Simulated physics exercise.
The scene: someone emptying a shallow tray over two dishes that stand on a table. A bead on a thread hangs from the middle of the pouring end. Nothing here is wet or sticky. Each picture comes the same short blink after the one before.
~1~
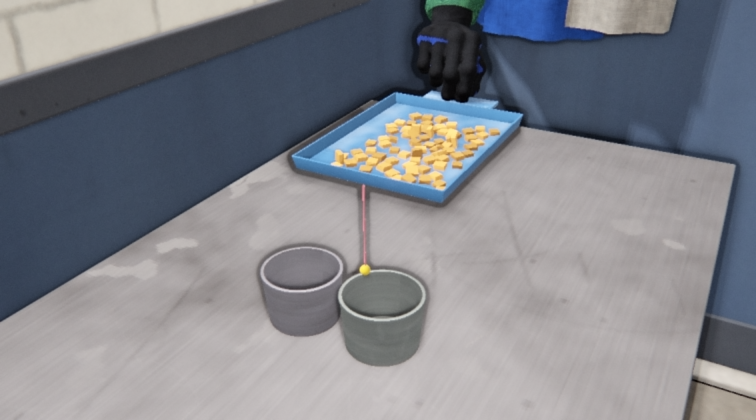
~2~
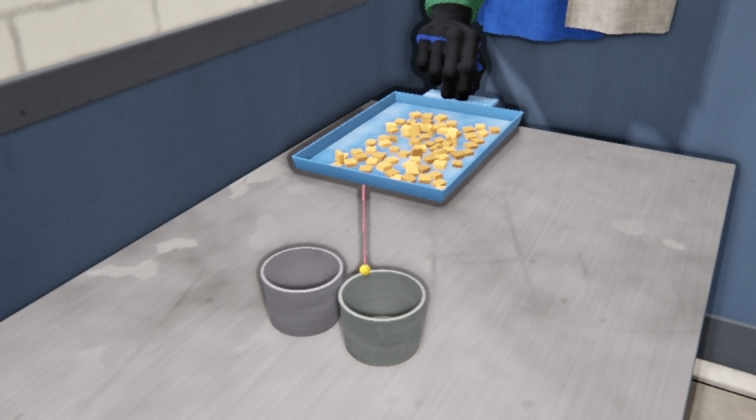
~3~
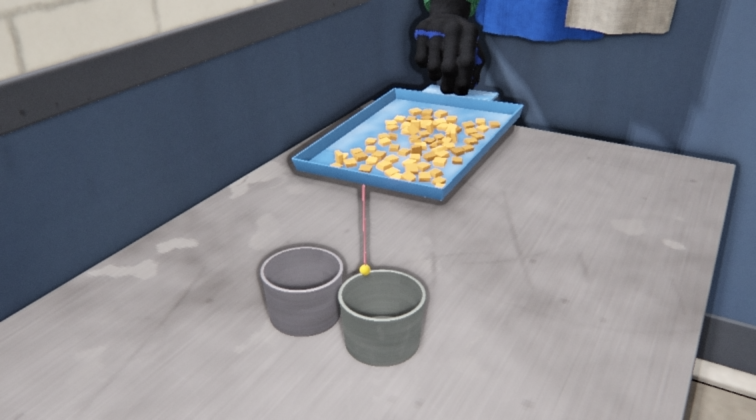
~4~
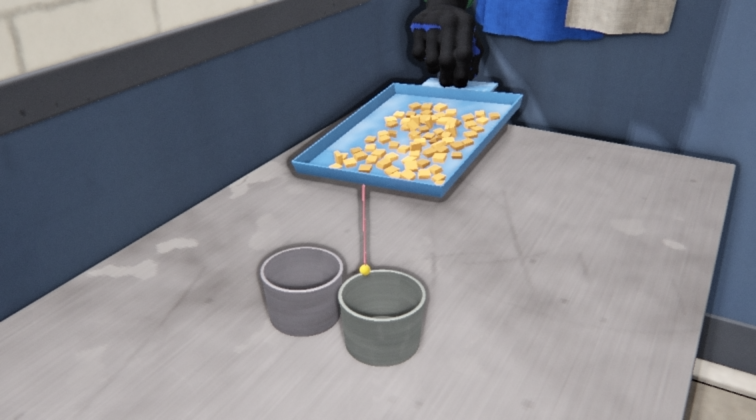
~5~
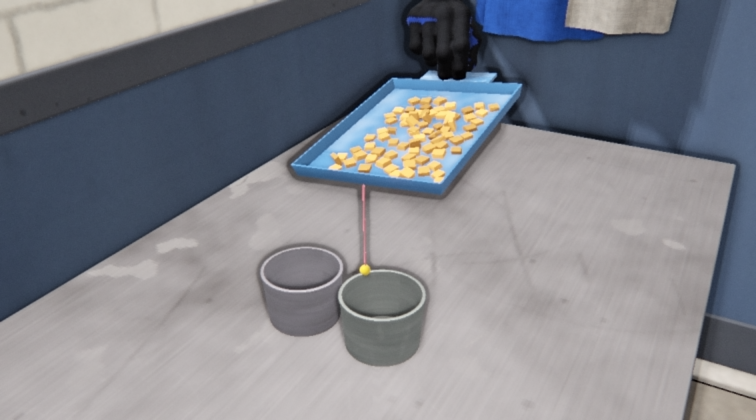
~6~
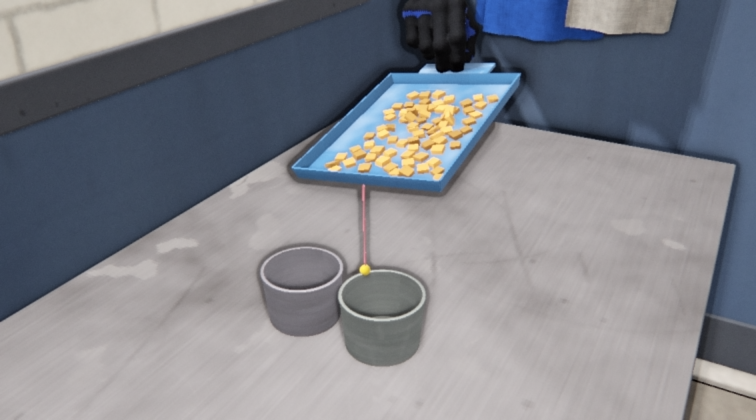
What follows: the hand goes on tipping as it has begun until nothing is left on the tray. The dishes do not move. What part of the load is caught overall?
In the dishes lies over half of it.
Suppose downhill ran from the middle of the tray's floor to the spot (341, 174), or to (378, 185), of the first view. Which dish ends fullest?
At the first place the left one, at the second right.
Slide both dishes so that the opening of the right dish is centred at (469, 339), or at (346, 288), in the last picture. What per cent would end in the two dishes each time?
Near 0 % and 30 %.
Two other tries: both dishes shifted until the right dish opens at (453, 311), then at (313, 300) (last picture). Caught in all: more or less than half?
In turn: Under half; below a half.
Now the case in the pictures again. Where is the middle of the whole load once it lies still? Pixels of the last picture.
Close to (305, 306).
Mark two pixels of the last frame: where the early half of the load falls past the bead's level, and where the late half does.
Around (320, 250) and then (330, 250).
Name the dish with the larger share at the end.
The winner is the dish on the left.
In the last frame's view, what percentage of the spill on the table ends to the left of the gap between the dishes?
Close to 70 per cent.
Just after the last frame, tray tipped steeply; almost all on the tray; just a few in the air.
A moment on, tray tipped right over; almost all on the tray; about a tenth in the left dish.
Further on, tray tipped past a quarter turn; the larger part in the left dish; roughly a quarter outside both.
When it is over, tray tipped past a quarter turn; not one in the right dish; the larger part in the left dish; roughly a quarter outside both.
